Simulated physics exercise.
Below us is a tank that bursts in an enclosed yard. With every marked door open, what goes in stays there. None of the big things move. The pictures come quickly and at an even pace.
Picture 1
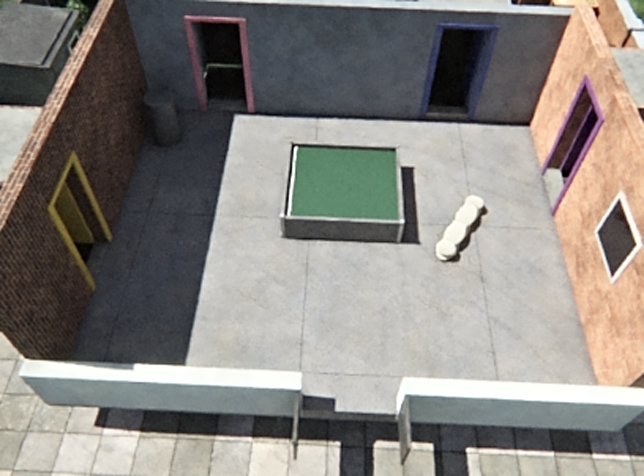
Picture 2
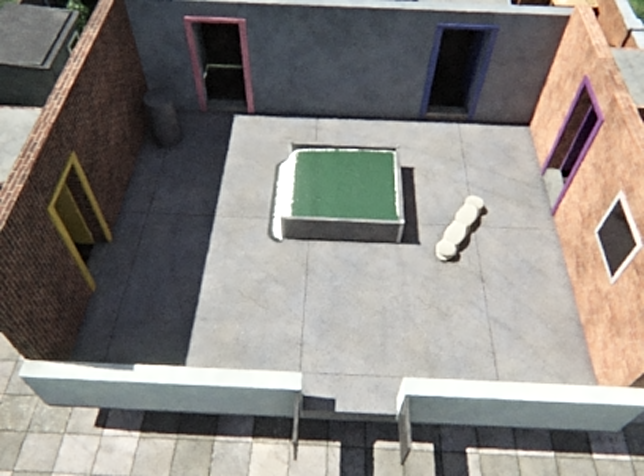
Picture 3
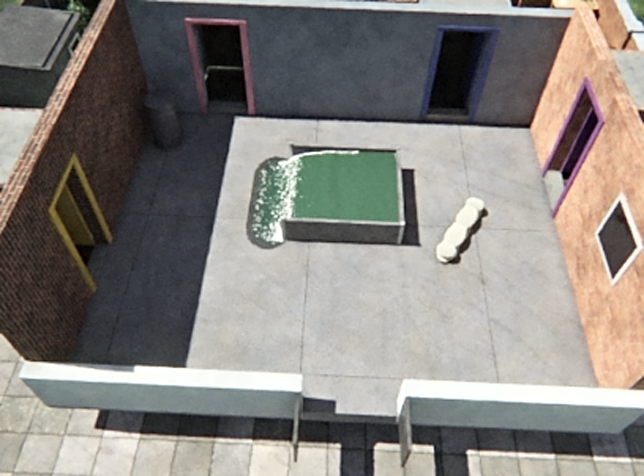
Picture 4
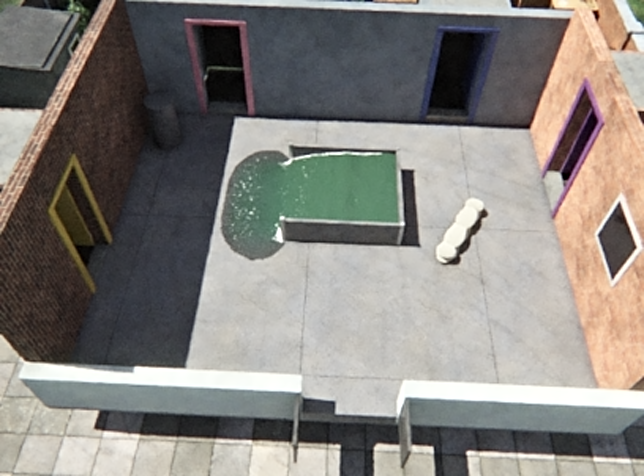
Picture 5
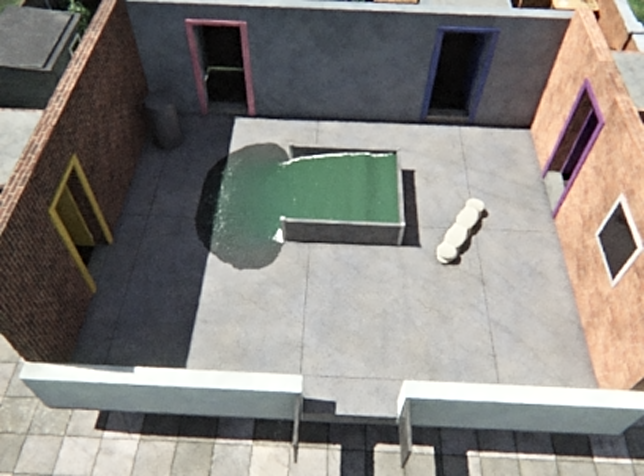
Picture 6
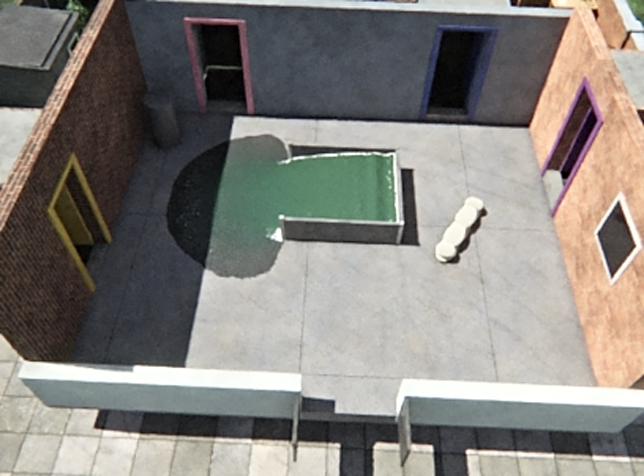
Green tank in a walled yard bursting open on its left side, water pouring out and spreading leftward across the grey floor.
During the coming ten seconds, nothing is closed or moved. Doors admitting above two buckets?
My prediction: Blue door: Little enough water; purple door: Little enough water; yellow door: Too much water; pink door: Little enough water.
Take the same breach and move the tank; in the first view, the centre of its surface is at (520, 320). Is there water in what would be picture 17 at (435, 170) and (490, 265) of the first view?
One after the other: Free of water, dry.
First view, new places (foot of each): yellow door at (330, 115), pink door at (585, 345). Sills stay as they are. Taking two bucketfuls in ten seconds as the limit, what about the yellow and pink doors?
Note: Yellow does not reach the limit, pink does not reach the limit.
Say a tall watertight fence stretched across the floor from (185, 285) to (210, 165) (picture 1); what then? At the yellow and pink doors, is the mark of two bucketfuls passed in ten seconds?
The yellow door overflows and the pink door overflows.
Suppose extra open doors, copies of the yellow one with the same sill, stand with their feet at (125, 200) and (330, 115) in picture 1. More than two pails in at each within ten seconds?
Well, the earlier one is above the limit, while the later one is below the limit.
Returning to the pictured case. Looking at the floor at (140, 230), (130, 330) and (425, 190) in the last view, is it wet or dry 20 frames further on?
As listed, the points end up soaked, soaked and high and dry.
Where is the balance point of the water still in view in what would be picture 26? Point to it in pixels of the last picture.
At about (205, 204).
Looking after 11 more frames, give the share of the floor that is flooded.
My best guess is some 30 %.
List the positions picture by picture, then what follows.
In the first frame, the tank at (343, 183) is whole and still.
In the second frame, the front is at (277, 238), out from the gap at (289, 193).
In the third frame, the front is at (263, 244), out from the gap at (289, 195).
In the fourth frame, water pours out at (289, 196) and has run to (239, 247).
In the fifth frame, water pours out at (289, 197) and has run to (205, 234).
In the sixth frame, the front is at (172, 214), out from the gap at (288, 195).
A moment on, water covers 25 % of the floor; the blue door not reached, the purple door not reached, the yellow door not reached, the pink door not reached.
Next, water covers 30 % of the floor; the blue door not reached, the purple door not reached, the yellow door under two buckets in, the pink door wet at the sill, nothing in.
Then, water covers 30 % of the floor; the blue door not reached, the purple door not reached, the yellow door far over two buckets in, the pink door wet at the sill, nothing in.
Later, water covers 50 % of the floor; the blue door not reached, the purple door not reached, the yellow door far over two buckets in, the pink door under two buckets in.
In the end, water covers 85 % of the floor; the blue door wet at the sill, nothing in, the purple door wet at the sill, nothing in, the yellow door far over two buckets in, the pink door under two buckets in.
